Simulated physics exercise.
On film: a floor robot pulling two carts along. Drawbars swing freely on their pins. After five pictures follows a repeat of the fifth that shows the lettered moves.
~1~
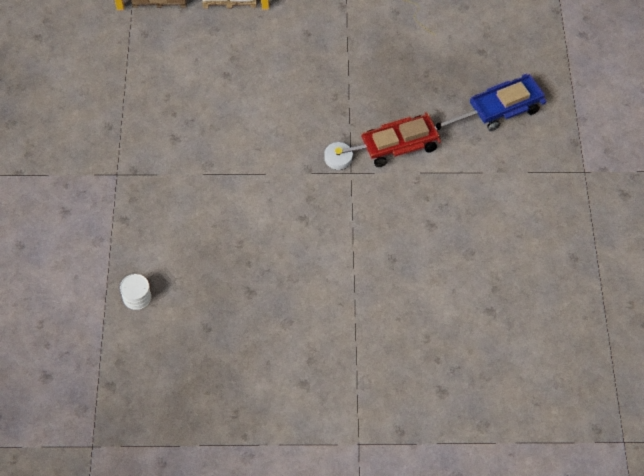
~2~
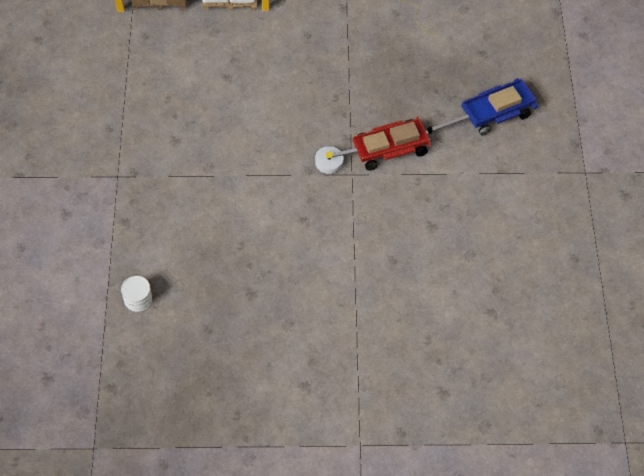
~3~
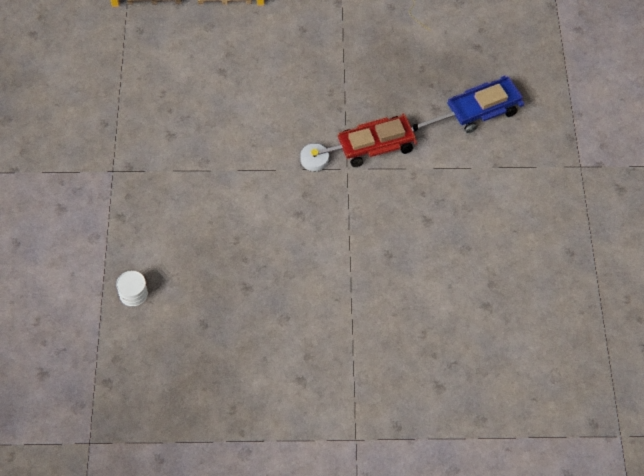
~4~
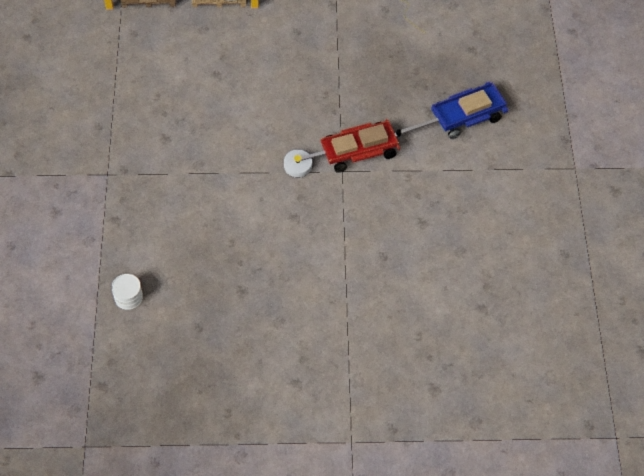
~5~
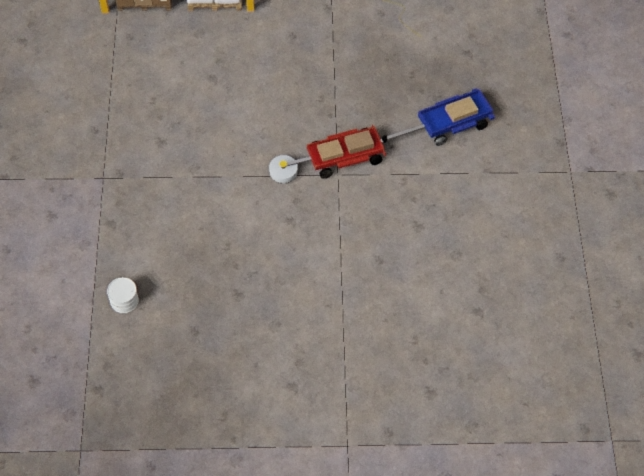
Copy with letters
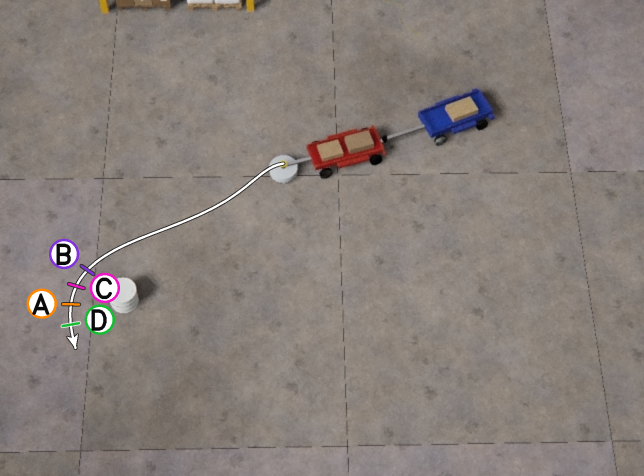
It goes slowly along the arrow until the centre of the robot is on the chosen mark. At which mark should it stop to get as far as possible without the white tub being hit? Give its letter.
A is the last safe stop.
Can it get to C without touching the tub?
Yes.
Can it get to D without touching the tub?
No.
On the copy, A at (71, 304); B at (87, 270); C at (76, 286); D at (71, 325); the route from (283, 164) via (150, 235) to (76, 348).
On A. First, robot (209, 215), last cart (375, 139).
Then, robot (122, 251), last cart (293, 170).
Finally, robot (72, 308), last cart (228, 199); nothing has been touched.
By contrast, B is safe but short; C is safe but short; D is too far, the tub has been hit.
